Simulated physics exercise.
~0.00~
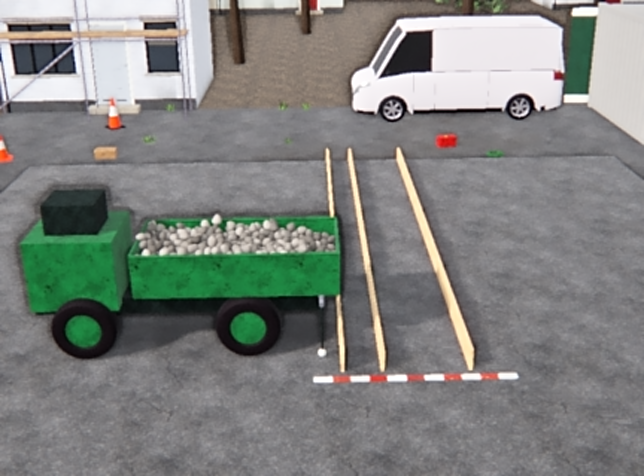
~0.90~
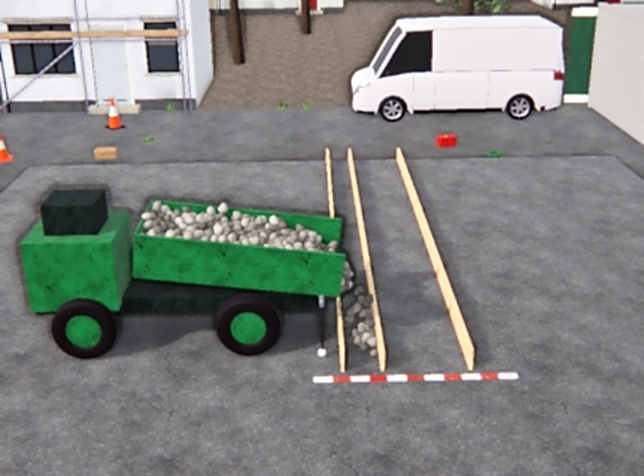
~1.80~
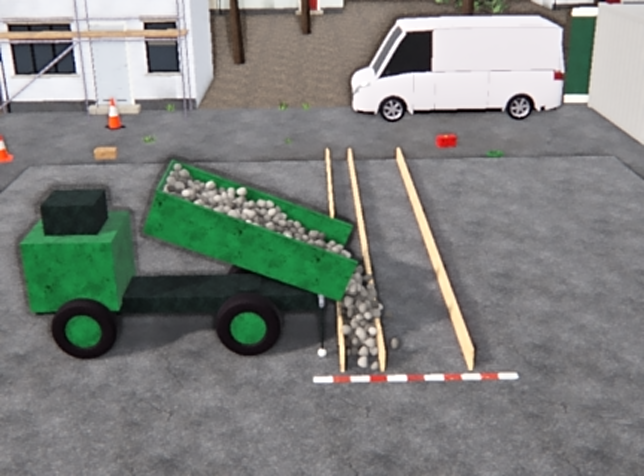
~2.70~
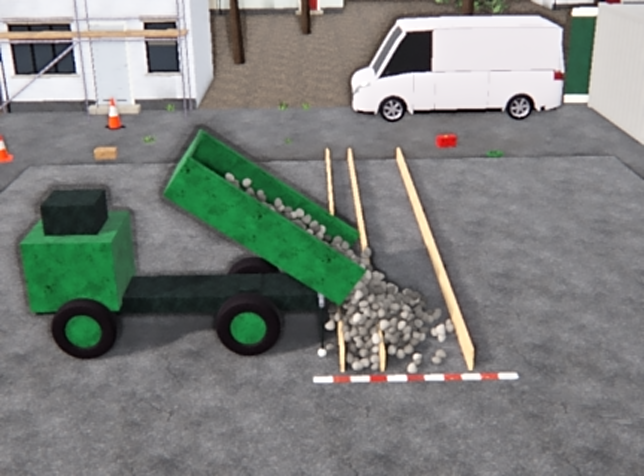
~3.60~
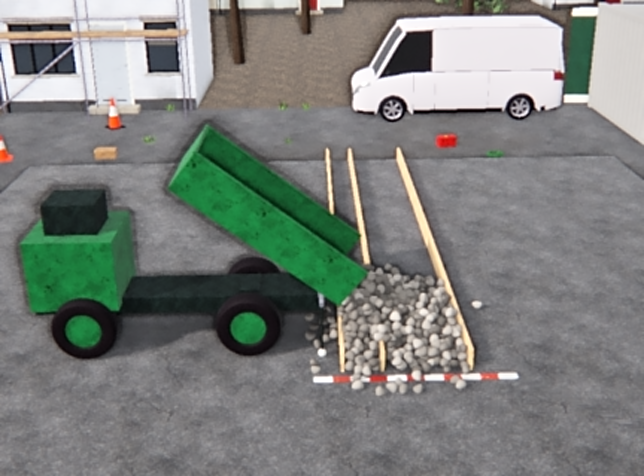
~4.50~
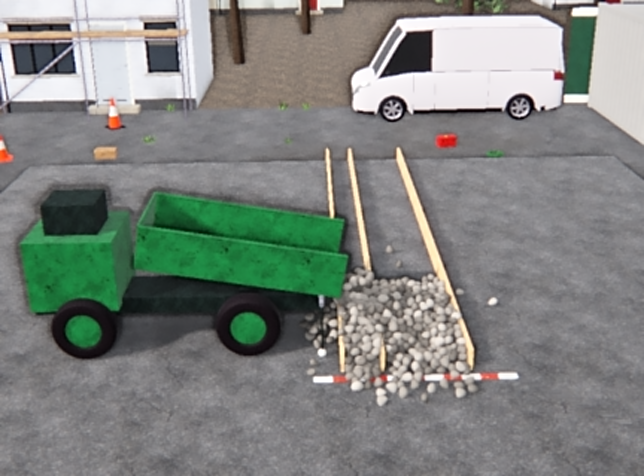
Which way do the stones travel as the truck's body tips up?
The stones travel to the right, sliding down out of the raised body and spreading across the planks on the ground.
